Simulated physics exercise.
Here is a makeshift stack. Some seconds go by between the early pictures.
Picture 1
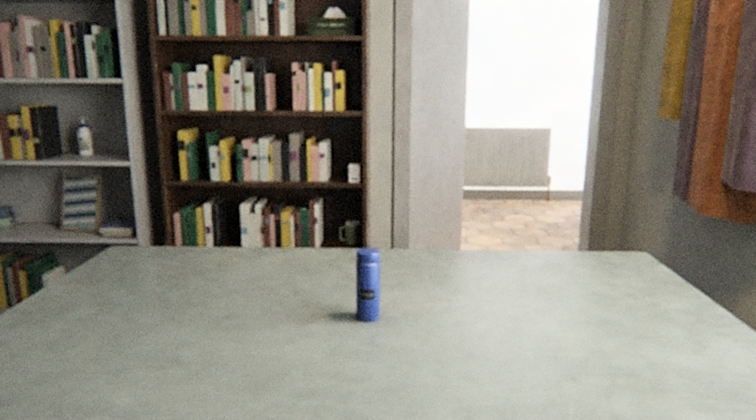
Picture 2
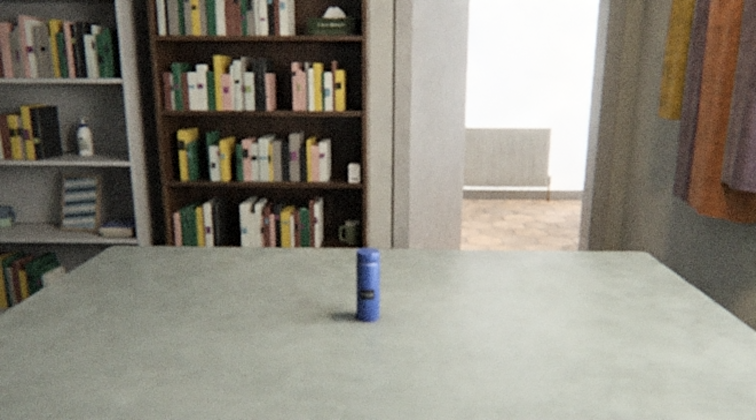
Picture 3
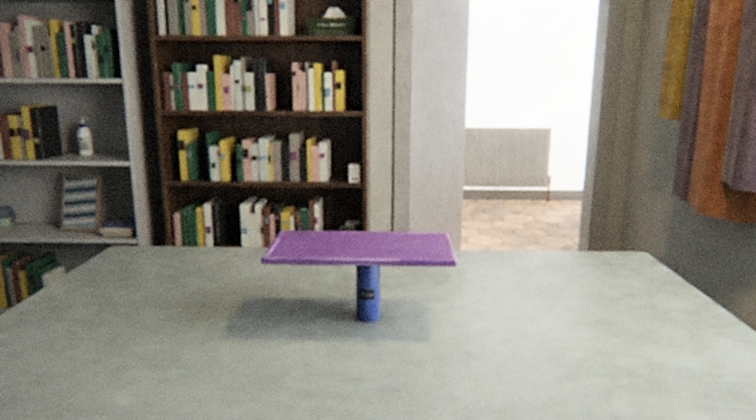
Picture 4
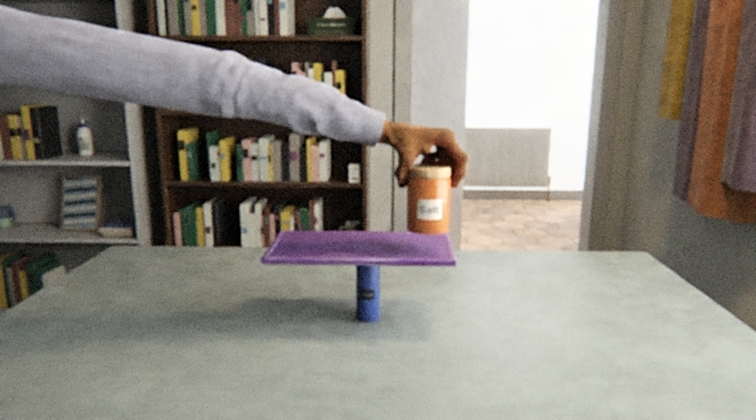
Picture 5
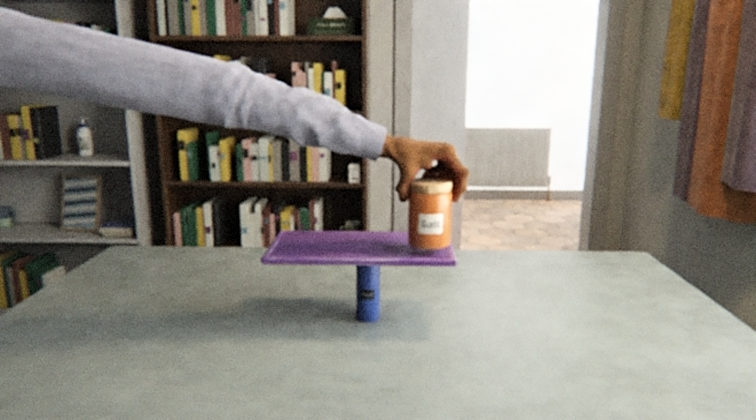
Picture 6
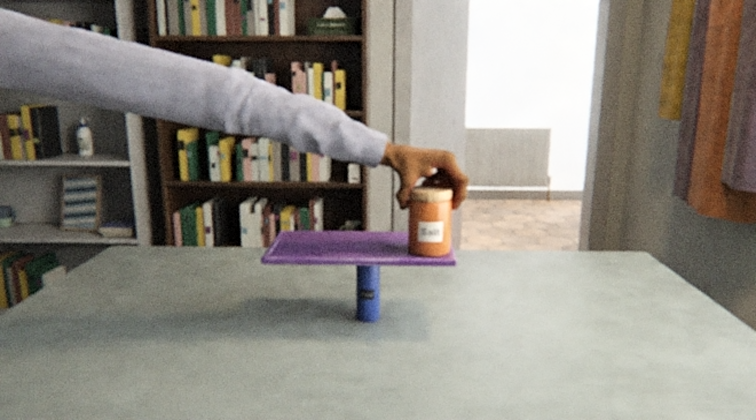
A purple board appeared on top of a small blue shaker standing on a table, and then a hand reached in from the left and lowered an orange jar onto the board's right end.
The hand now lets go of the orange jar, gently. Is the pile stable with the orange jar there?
I expect failure here.
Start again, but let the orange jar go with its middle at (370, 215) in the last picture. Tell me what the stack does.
Result: The stack stays stable.
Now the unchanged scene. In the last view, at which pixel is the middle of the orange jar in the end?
Look around (495, 326) in the final frame.
Then, 0.40 s later than the last frame, orange jar now fallen; purple lid tilted by 55°.
Then, 0.60 s later than the last frame, purple lid tilted by 43°; blue shaker tilted by 24°.
Then, 0.70 s later than the last frame, blue shaker and purple lid now fallen.
When it is over, fallen, orange jar, blue shaker and purple lid. End places, in pixels of the last picture, orange jar near (495, 326). The stack gives way.
